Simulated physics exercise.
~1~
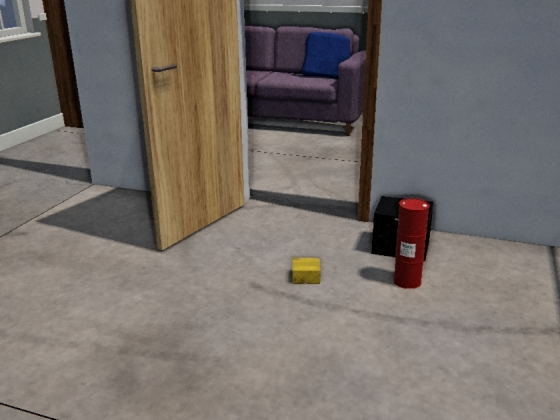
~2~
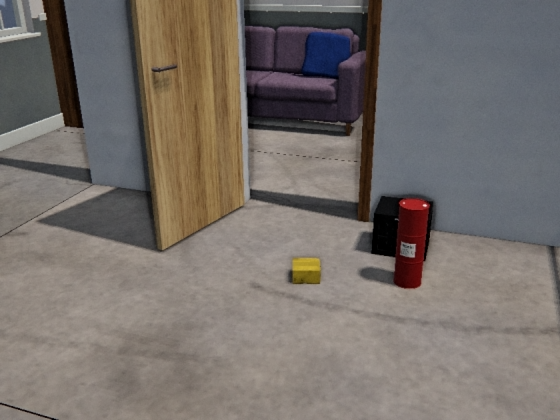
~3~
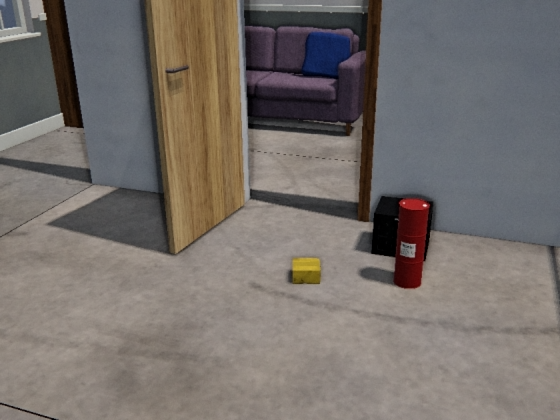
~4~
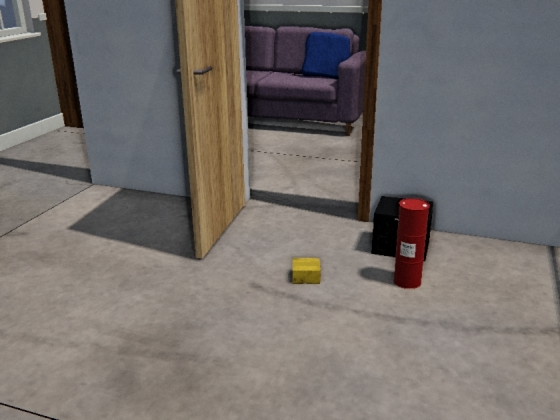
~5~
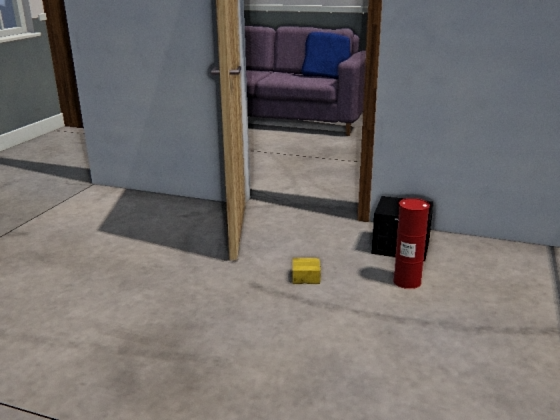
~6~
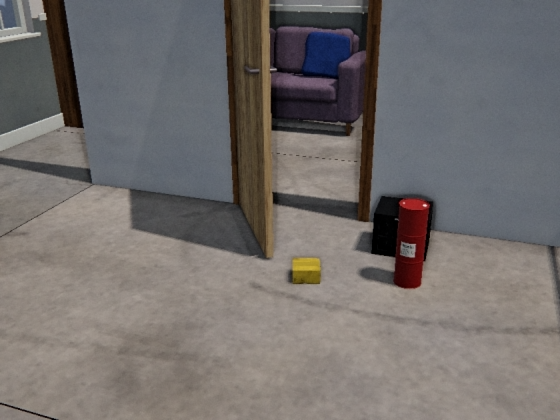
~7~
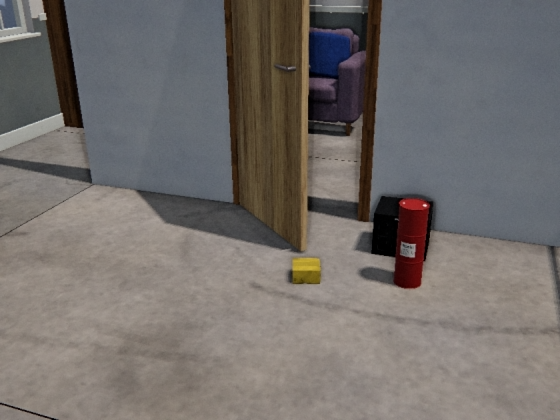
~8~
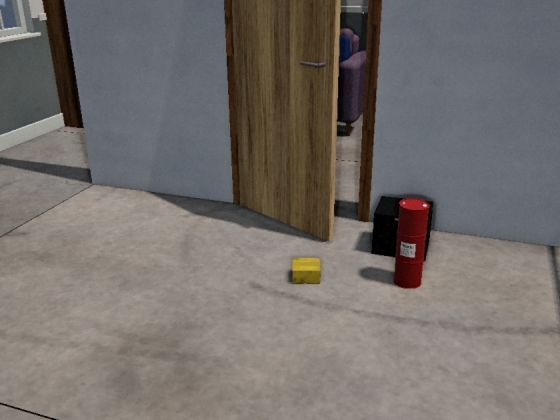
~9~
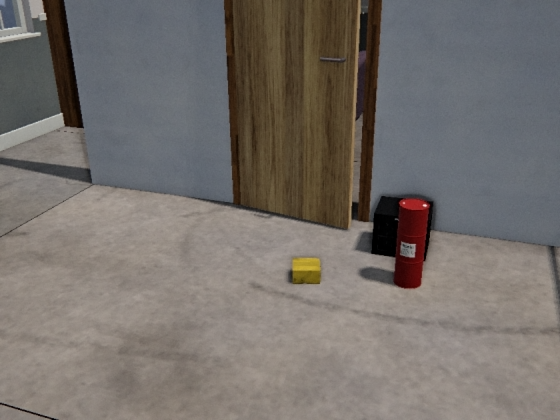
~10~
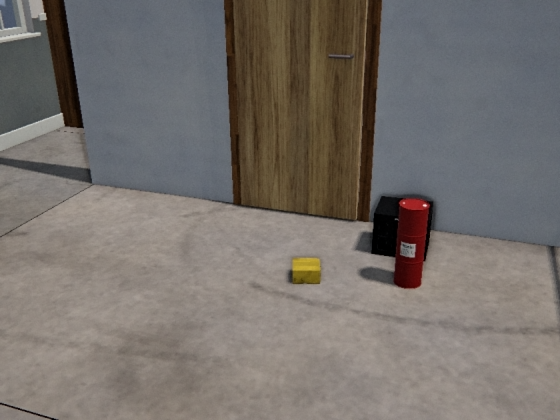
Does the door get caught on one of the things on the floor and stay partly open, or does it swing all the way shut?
It swings all the way shut. The door passes behind the yellow box, clears the canister and crate, and comes to rest in its frame.
